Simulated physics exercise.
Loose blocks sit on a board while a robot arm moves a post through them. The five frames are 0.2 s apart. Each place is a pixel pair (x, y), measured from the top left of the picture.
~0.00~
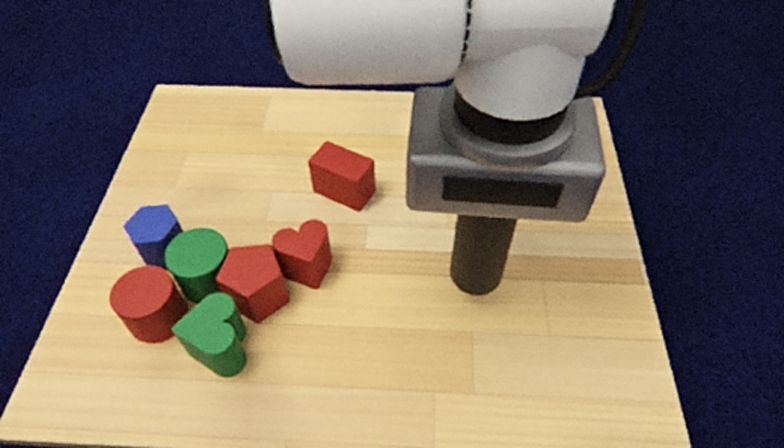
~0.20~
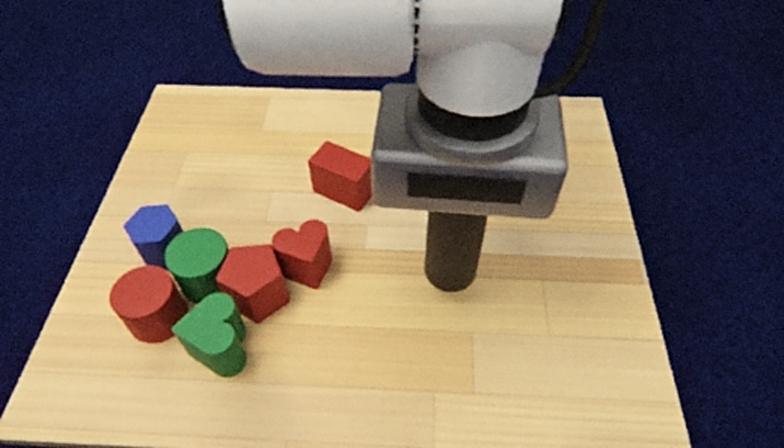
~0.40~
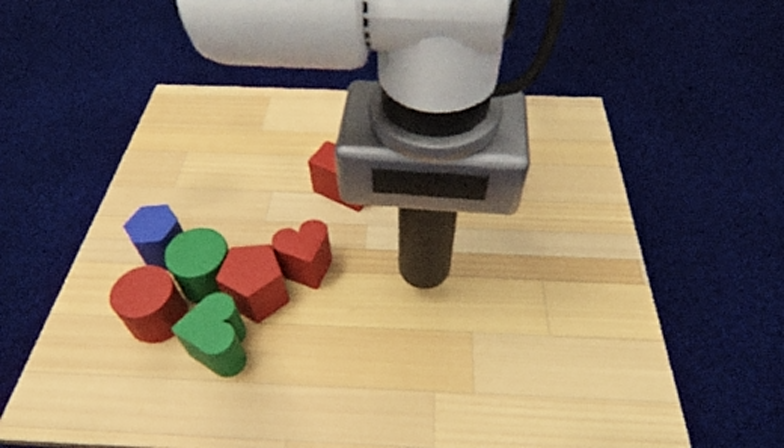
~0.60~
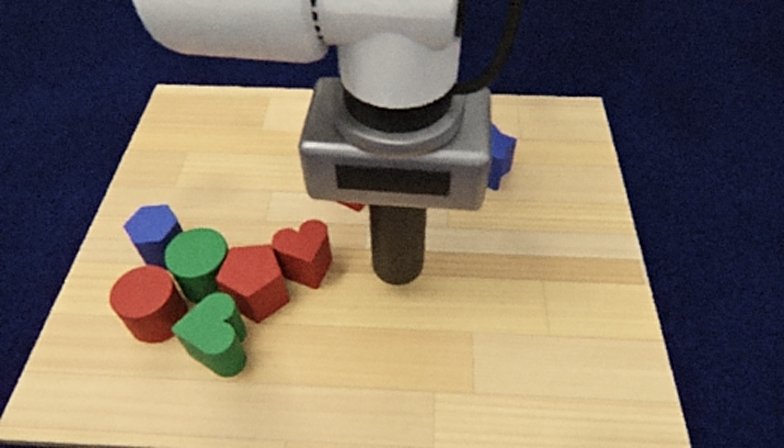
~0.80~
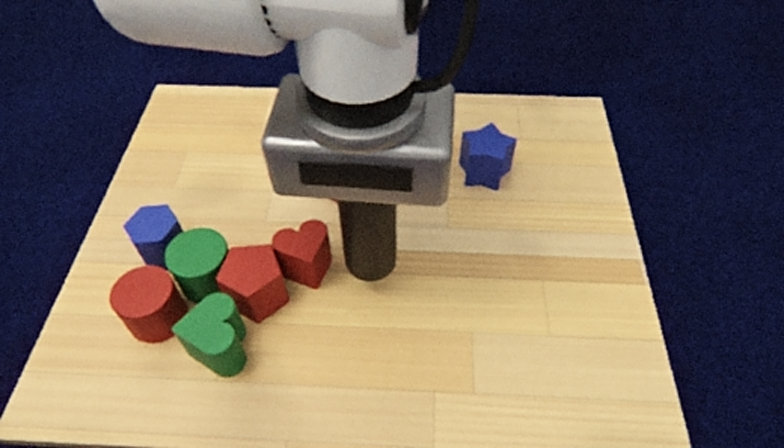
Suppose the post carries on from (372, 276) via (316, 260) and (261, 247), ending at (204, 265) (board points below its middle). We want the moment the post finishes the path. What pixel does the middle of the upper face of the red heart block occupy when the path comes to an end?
Top centre: (165, 210).
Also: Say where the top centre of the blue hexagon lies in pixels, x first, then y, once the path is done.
It is at (114, 218).
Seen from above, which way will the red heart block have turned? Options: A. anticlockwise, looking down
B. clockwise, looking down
Letter B.
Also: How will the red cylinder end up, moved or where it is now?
That block is shifted.
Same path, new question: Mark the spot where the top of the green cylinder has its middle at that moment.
It will likely be found at (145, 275).
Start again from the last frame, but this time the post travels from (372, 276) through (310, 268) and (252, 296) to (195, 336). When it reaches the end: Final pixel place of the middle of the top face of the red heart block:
Expect it around (239, 223).
On the path given first. One third of the way, post at (313, 245); red cylinder at (126, 295); green cylinder at (179, 255); red pentagon at (239, 268), turned 35° anticlockwise; red heart block at (264, 226), turned 15° anticlockwise.
Two thirds of the way, post at (256, 232); red cylinder at (126, 296); green cylinder at (178, 255); red pentagon at (239, 268), turned 35° anticlockwise; red heart block at (206, 214), turned 15° anticlockwise.
At the end, post at (197, 250); red cylinder at (96, 322); blue hexagon at (114, 218), turned 45° anticlockwise; green cylinder at (145, 275); red pentagon at (239, 268), turned 35° anticlockwise; red heart block at (165, 210), turned 25° clockwise.
